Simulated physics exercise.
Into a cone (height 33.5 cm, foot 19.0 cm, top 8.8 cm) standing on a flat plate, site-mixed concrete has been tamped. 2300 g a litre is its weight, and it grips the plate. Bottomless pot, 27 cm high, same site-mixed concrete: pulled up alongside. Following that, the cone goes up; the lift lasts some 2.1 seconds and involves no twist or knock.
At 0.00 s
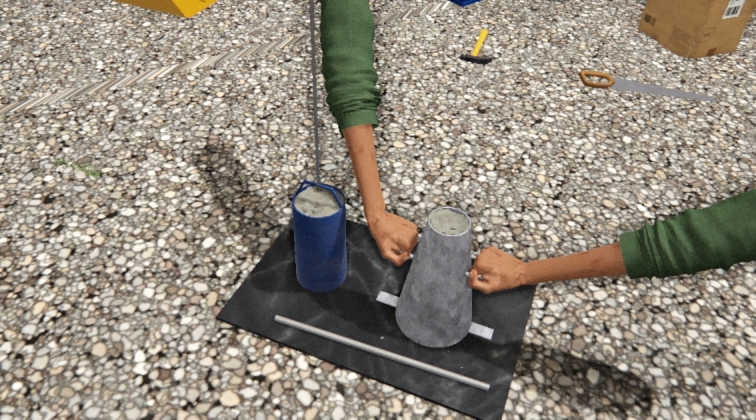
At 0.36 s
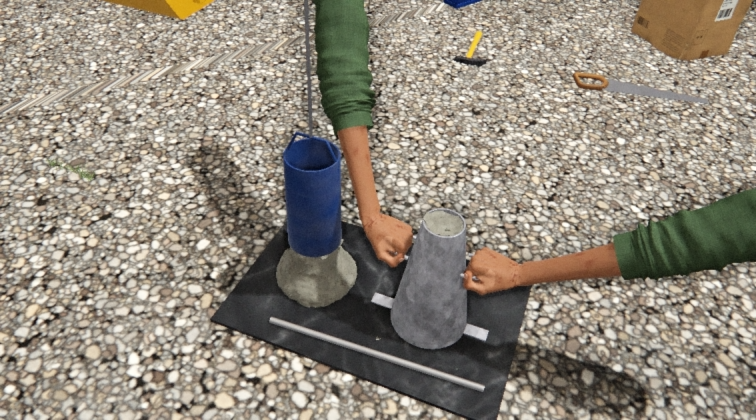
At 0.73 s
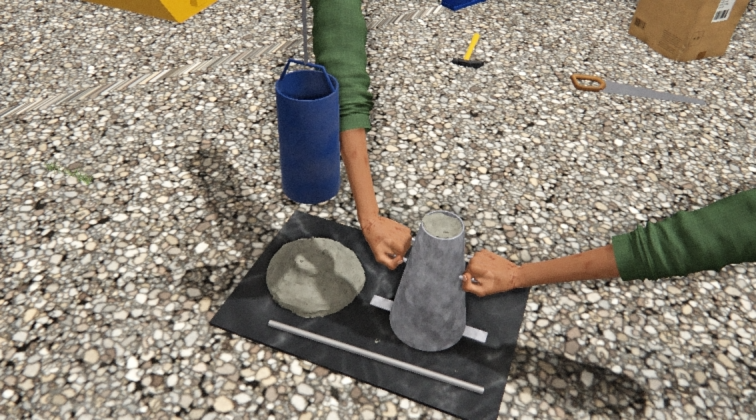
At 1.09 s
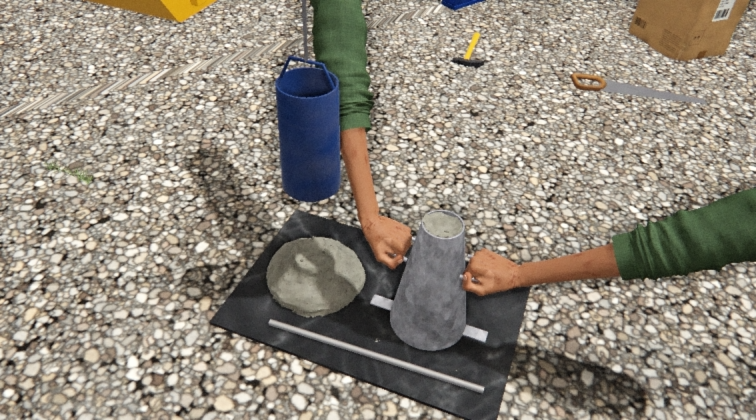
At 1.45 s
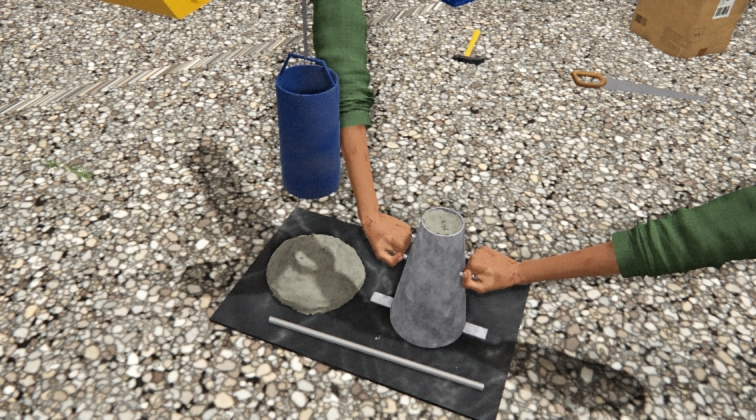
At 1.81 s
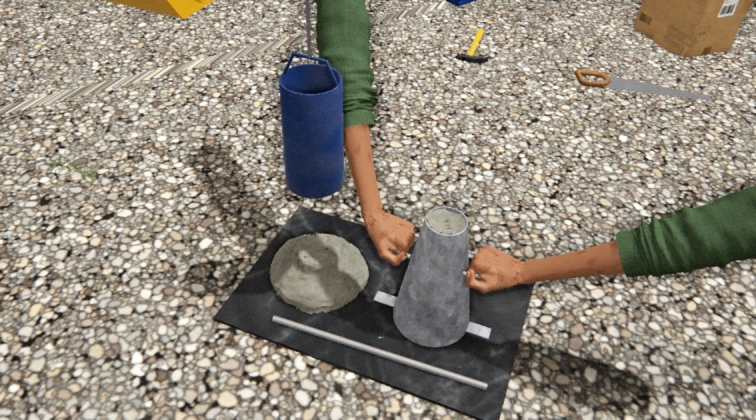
Two hands gripped a grey cone on a black plate while the blue pot beside it rose, leaving its wet concrete to slump into a low, round heap; the cone stayed put.
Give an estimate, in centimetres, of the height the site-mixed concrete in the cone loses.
I would say 18 centimetres.
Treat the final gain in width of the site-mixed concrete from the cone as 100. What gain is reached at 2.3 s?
Roughly 60 per cent.
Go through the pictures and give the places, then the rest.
The first frame shows middle of the pot's mouth at (319, 201), still down; middle of the cone's top at (449, 222), not yet moved.
The second frame shows middle of the pot's mouth at (312, 155), raised 14 cm; middle of the cone's top at (444, 223), not yet moved.
The third frame shows middle of the pot's mouth at (307, 86), raised 33 cm; the heap from the pot 10 cm high and 27 cm wide, top at (314, 253); middle of the cone's top at (443, 225), not yet moved.
The fourth frame shows middle of the pot's mouth at (307, 83), raised 33 cm; the heap from the pot 10 cm high and 27 cm wide, top at (314, 252); middle of the cone's top at (443, 225), not yet moved.
The fifth frame shows middle of the pot's mouth at (307, 81), raised 33 cm; the heap from the pot 10 cm high and 27 cm wide, top at (314, 249); middle of the cone's top at (443, 222), not yet moved.
The sixth frame shows middle of the pot's mouth at (311, 80), raised 33 cm; the heap from the pot 10 cm high and 27 cm wide, top at (318, 249); middle of the cone's top at (446, 221), not yet moved.
By 2.3 s, the cone is up 6.9 cm; the site-mixed concrete has come down 11 cm to 22 cm and is 25 cm wide.
By 2.9 s, the cone is up 22 cm; the site-mixed concrete has come down 18 cm to 15 cm and is 31 cm wide.
By 3.4 s, the cone is up 34 cm; the site-mixed concrete has come down 18 cm to 15 cm and is 31 cm wide.
By 4.0 s, the cone is clear; the site-mixed concrete has come down 18 cm to 15 cm and is 31 cm wide.
By 4.6 s, at rest, the cone is clear; the site-mixed concrete has come down 18 cm to 15 cm and is 31 cm wide.
